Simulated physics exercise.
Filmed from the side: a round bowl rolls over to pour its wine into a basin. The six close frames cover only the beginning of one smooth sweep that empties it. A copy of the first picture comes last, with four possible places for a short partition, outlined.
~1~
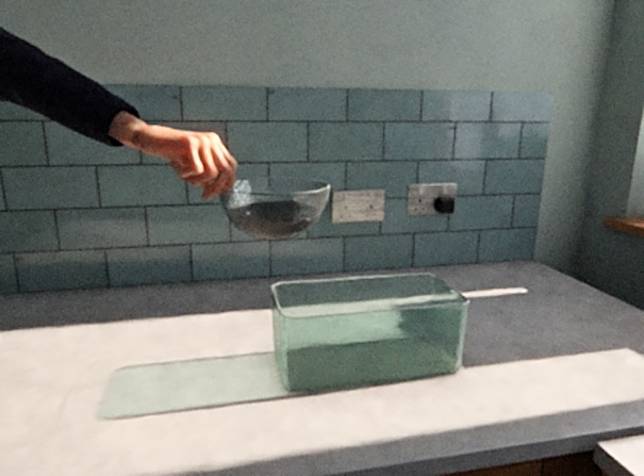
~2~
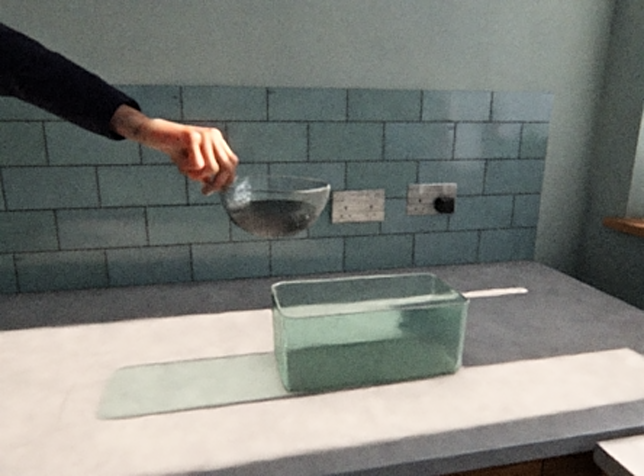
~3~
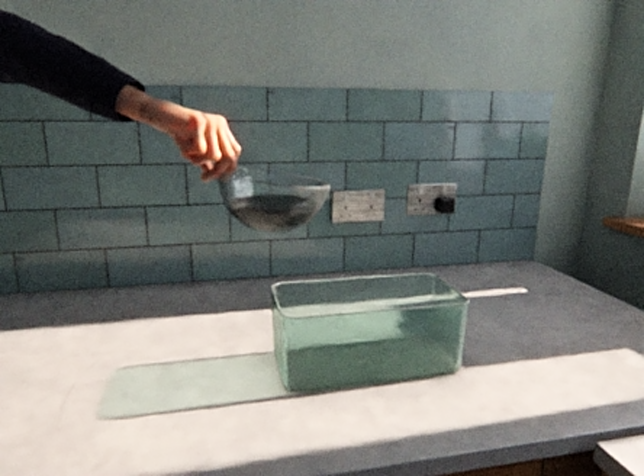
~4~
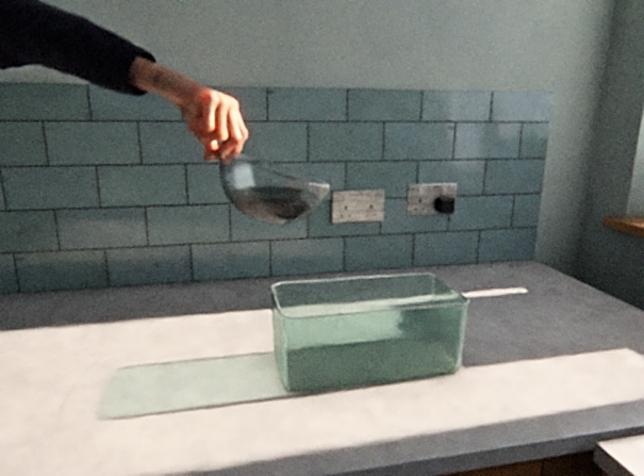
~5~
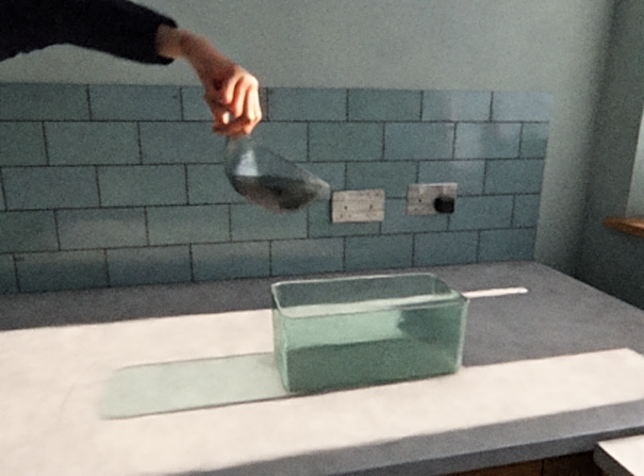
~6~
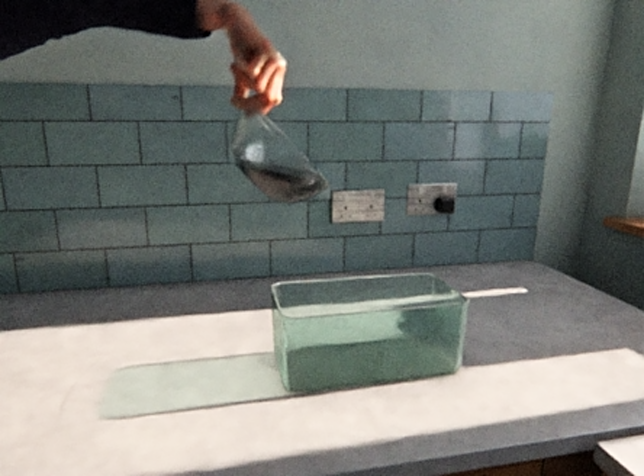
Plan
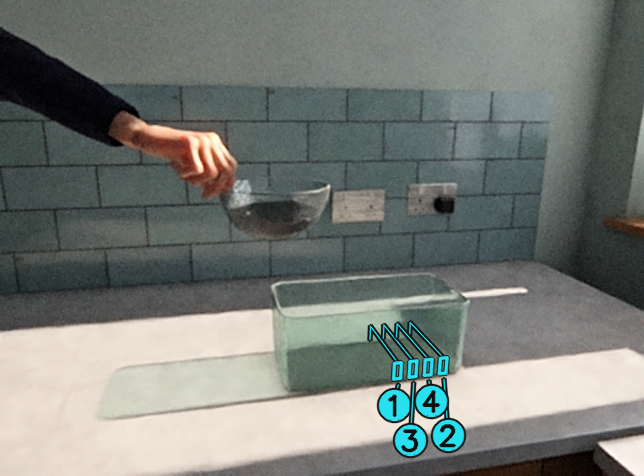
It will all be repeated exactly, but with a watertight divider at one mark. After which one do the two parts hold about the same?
3 is best.
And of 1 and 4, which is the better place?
Here it is place 1.
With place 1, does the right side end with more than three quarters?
No, it does not.
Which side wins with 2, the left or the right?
More ends on the left.
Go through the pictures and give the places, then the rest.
Upright, lip at (326, 183); basin from (283, 390) to (459, 369); nothing has left yet.
Tipped about 2°, lip at (326, 183); nothing has left yet.
Tipped about 8°, lip at (326, 183); nothing has left yet.
Tipped about 18°, lip at (326, 183); nothing has left yet.
Tipped about 31°, lip at (326, 183); nothing has left yet.
Tipped about 46°, lip at (326, 183); nothing has left yet.
On the marked copy, 1 at (398, 384); 2 at (443, 379); 3 at (413, 382); 4 at (428, 380).
If 1 is chosen, about 31 % ends left of the wall and 59 % right of it; 10 % is lost outside.
If 2 is chosen, about 79 % ends left of the wall and 13 % right of it; 8 % is lost outside.
If 3 is chosen, about 46 % ends left of the wall and 46 % right of it; 8 % is lost outside.
If 4 is chosen, about 80 % ends left of the wall and 13 % right of it; 7 % is lost outside.
